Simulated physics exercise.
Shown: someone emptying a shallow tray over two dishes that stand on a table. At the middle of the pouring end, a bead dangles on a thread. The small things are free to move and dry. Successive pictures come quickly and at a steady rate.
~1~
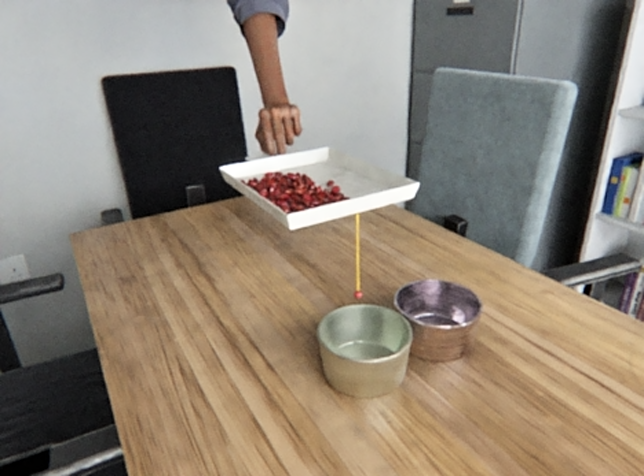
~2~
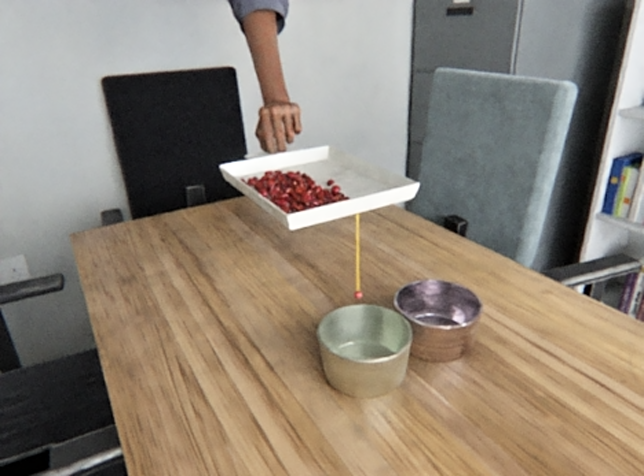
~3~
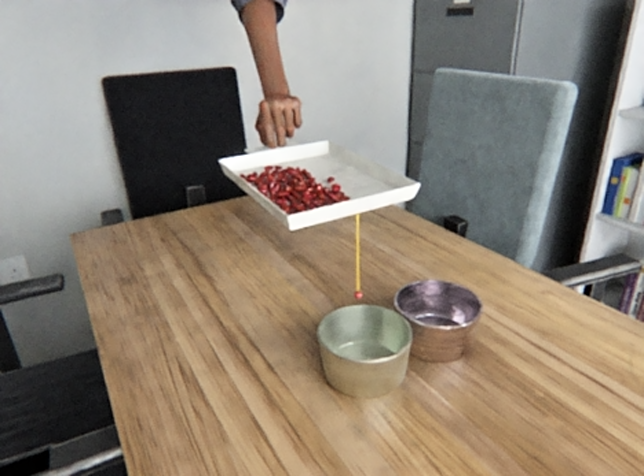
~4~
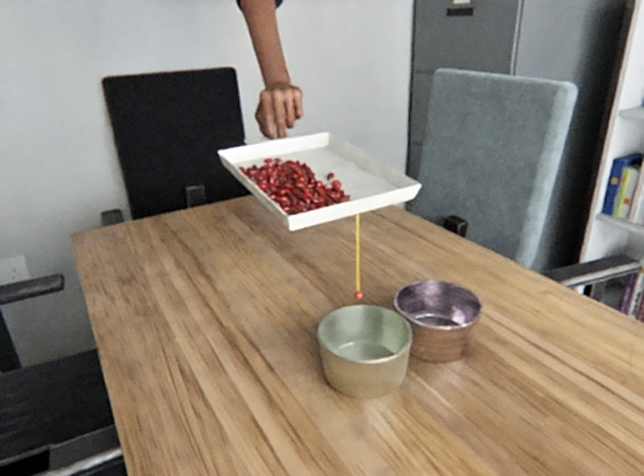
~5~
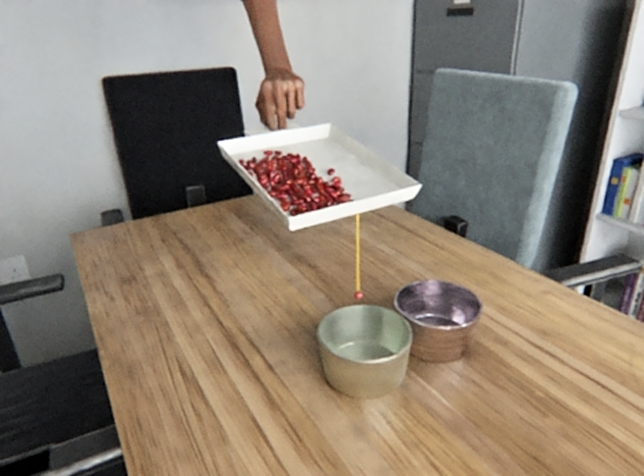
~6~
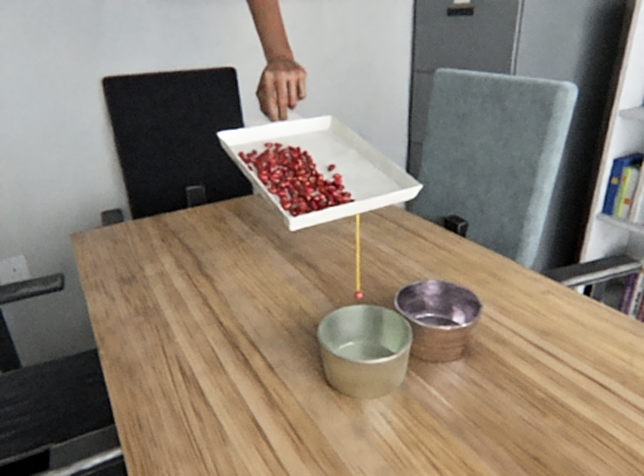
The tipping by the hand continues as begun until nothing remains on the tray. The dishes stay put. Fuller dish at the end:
Looks to me like the dish on the left ends up with more.
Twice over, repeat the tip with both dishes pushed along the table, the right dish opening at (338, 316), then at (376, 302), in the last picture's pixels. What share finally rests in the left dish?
First placement: Some 0 %; second placement: Some 20 %.
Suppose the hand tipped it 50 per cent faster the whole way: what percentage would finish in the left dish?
Close to 60 in a hundred.
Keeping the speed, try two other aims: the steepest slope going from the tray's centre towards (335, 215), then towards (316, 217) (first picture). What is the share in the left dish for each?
Near 50 % and 30 %.
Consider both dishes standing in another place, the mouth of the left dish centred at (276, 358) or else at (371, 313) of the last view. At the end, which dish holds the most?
In order of the tries: The dish on the right side, then the dish on the left side.
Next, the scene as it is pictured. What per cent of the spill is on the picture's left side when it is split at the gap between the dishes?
Some 60 %.
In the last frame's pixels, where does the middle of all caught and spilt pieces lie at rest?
At about (371, 368).
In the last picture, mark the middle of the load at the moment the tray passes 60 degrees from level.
Close to (330, 186).
Shortly afterwards, tray tipped steeply; the whole lot on the tray.
Next, tray tipped right over; near two thirds on the tray; a little in the left dish; only a few outside both; near a quarter in the air.
Some moments later, tray tipped past a quarter turn; the bulk in the left dish; a little in the right dish; near a quarter outside both.
In the end, tray tipped past a quarter turn; the bulk in the left dish; a little in the right dish; near a quarter outside both.
